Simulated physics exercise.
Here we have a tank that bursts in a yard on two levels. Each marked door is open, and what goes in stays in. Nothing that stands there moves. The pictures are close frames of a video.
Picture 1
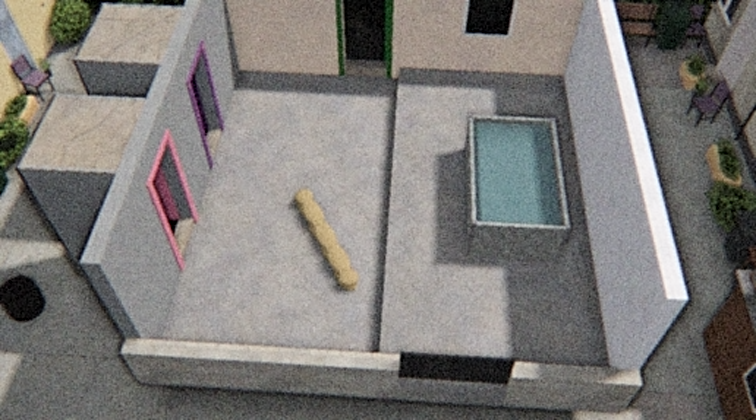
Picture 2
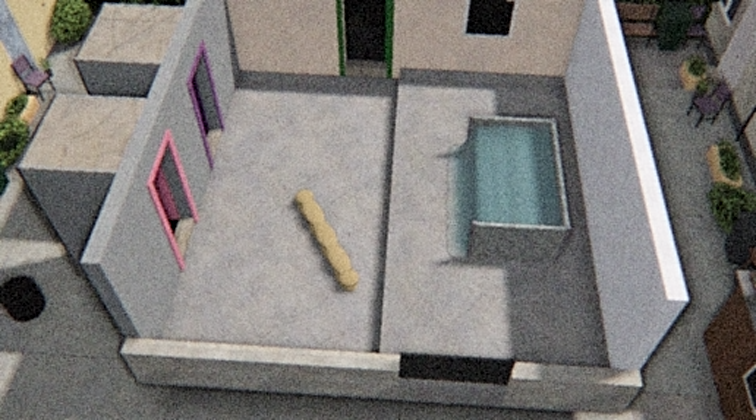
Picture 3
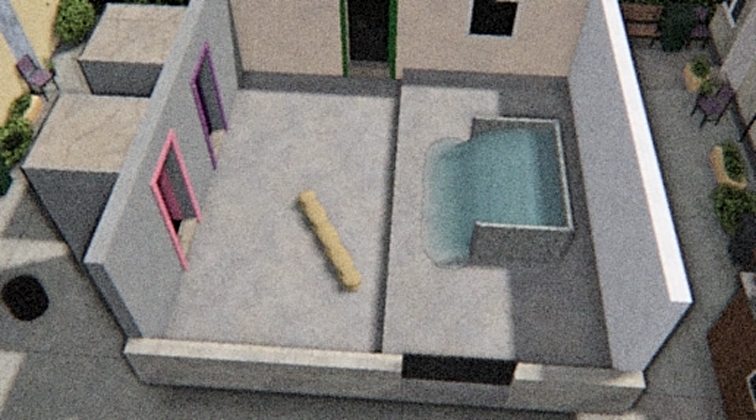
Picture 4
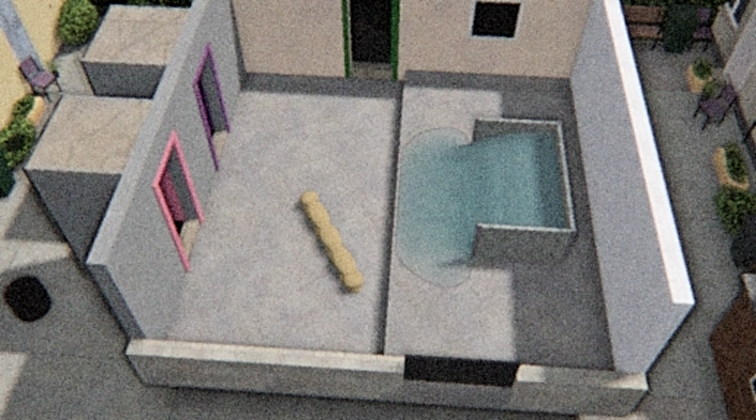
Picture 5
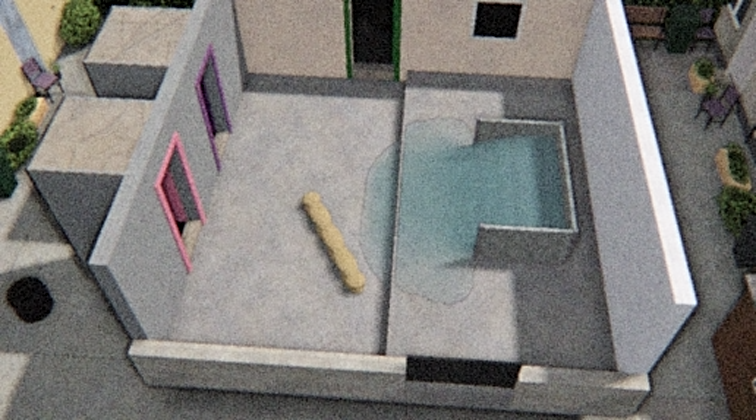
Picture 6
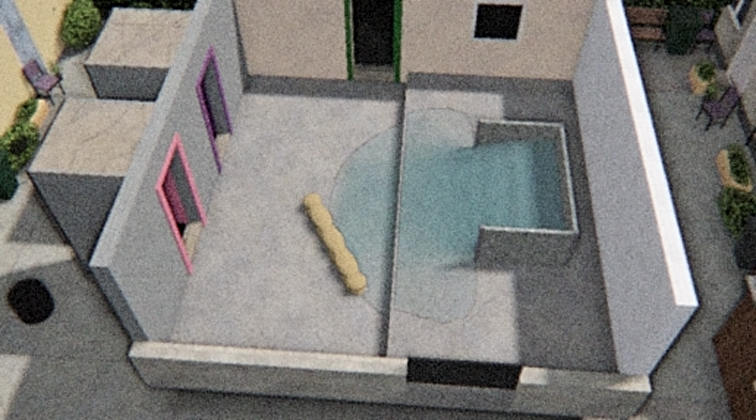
Teal water sits still in a raised rectangular tank at the right of a grey walled yard, seen from high above in a nearly steady view with a very slight drift. A pink-framed opening and a purple one line the left wall, a green-framed doorway stands at the back, and a lumpy tan barrier lies slantwise mid-yard. The tank's left side opens and water pours out leftward, fanning across the paving, over the dividing line and up to the barrier.
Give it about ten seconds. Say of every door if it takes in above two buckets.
In the end: The pink door holds within the limit; the green door holds within the limit; the purple door floods.
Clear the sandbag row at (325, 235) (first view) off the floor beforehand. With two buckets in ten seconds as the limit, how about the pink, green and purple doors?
The pink one is over; the green one takes less; the purple one floods.
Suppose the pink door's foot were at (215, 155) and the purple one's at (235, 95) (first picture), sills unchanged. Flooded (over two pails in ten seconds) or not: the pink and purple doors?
One by one: The pink one takes more, the purple one floods.
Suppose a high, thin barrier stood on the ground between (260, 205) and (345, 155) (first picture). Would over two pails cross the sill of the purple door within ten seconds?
Then: The purple one is under.
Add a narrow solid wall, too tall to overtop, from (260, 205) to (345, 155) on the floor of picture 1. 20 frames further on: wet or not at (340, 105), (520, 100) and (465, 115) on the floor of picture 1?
In turn: Wet, not flooded, clear.
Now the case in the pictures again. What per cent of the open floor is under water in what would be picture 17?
About 60 per cent.
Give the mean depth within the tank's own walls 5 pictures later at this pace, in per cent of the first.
About 34 per cent.
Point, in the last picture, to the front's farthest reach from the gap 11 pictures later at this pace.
Roughly at (246, 85).
A moment on, water covers 45 % of the floor; the pink door not reached, the green door not reached, the purple door wet at the sill, nothing in.
Next, water covers 60 % of the floor; the pink door wet at the sill, nothing in, the green door wet at the sill, nothing in, the purple door far over two buckets in.
Then, water covers 60 % of the floor; the pink door wet at the sill, nothing in, the green door wet at the sill, nothing in, the purple door far over two buckets in.
Later, water covers 65 % of the floor; the pink door wet at the sill, nothing in, the green door wet at the sill, nothing in, the purple door far over two buckets in.
In the end, water covers 60 % of the floor; the pink door wet at the sill, nothing in, the green door wet at the sill, nothing in, the purple door far over two buckets in.
